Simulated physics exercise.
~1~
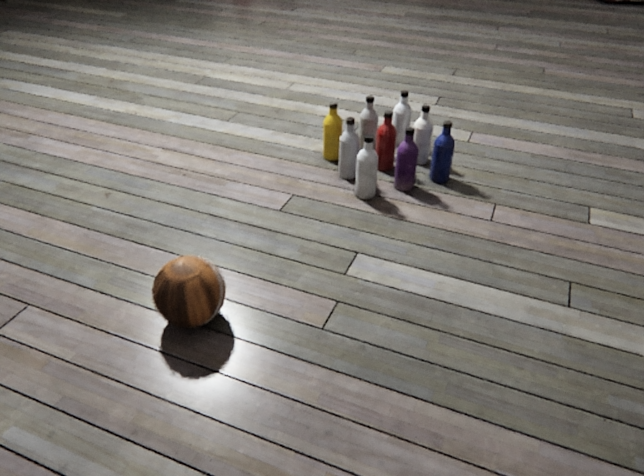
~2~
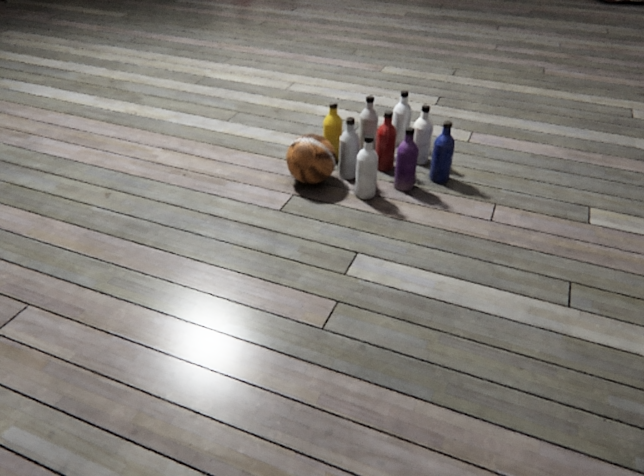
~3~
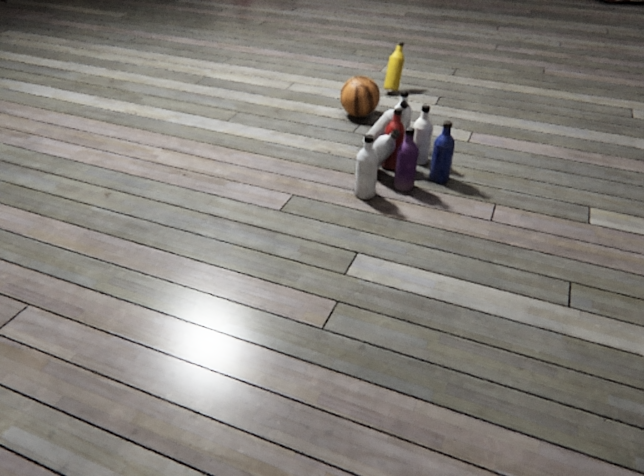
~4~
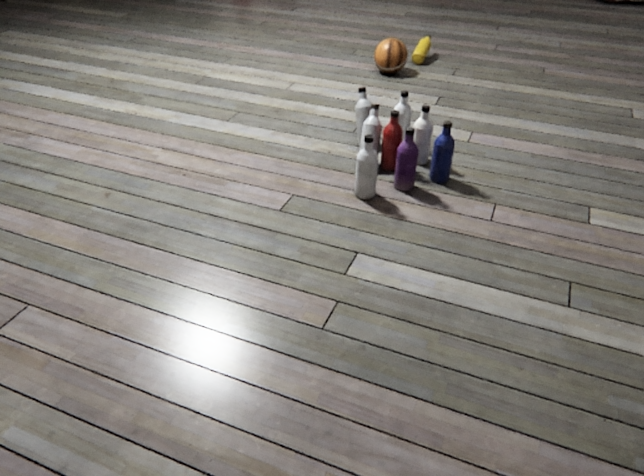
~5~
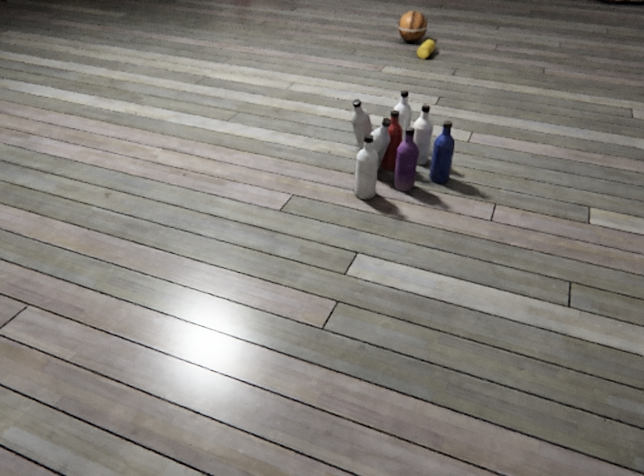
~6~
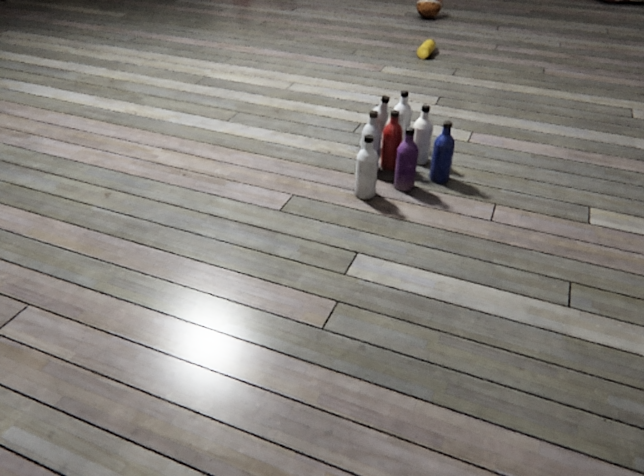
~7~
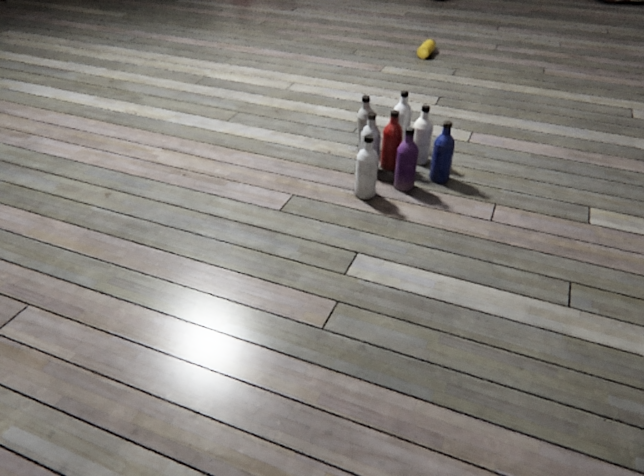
The footage shows a wooden ball rolling across a plank floor into the left side of a diamond of capped bottles, knocking the yellow one away and rocking nearby white ones. The ball rolls out of view, leaving the yellow bottle lying flat behind the others, which stand.
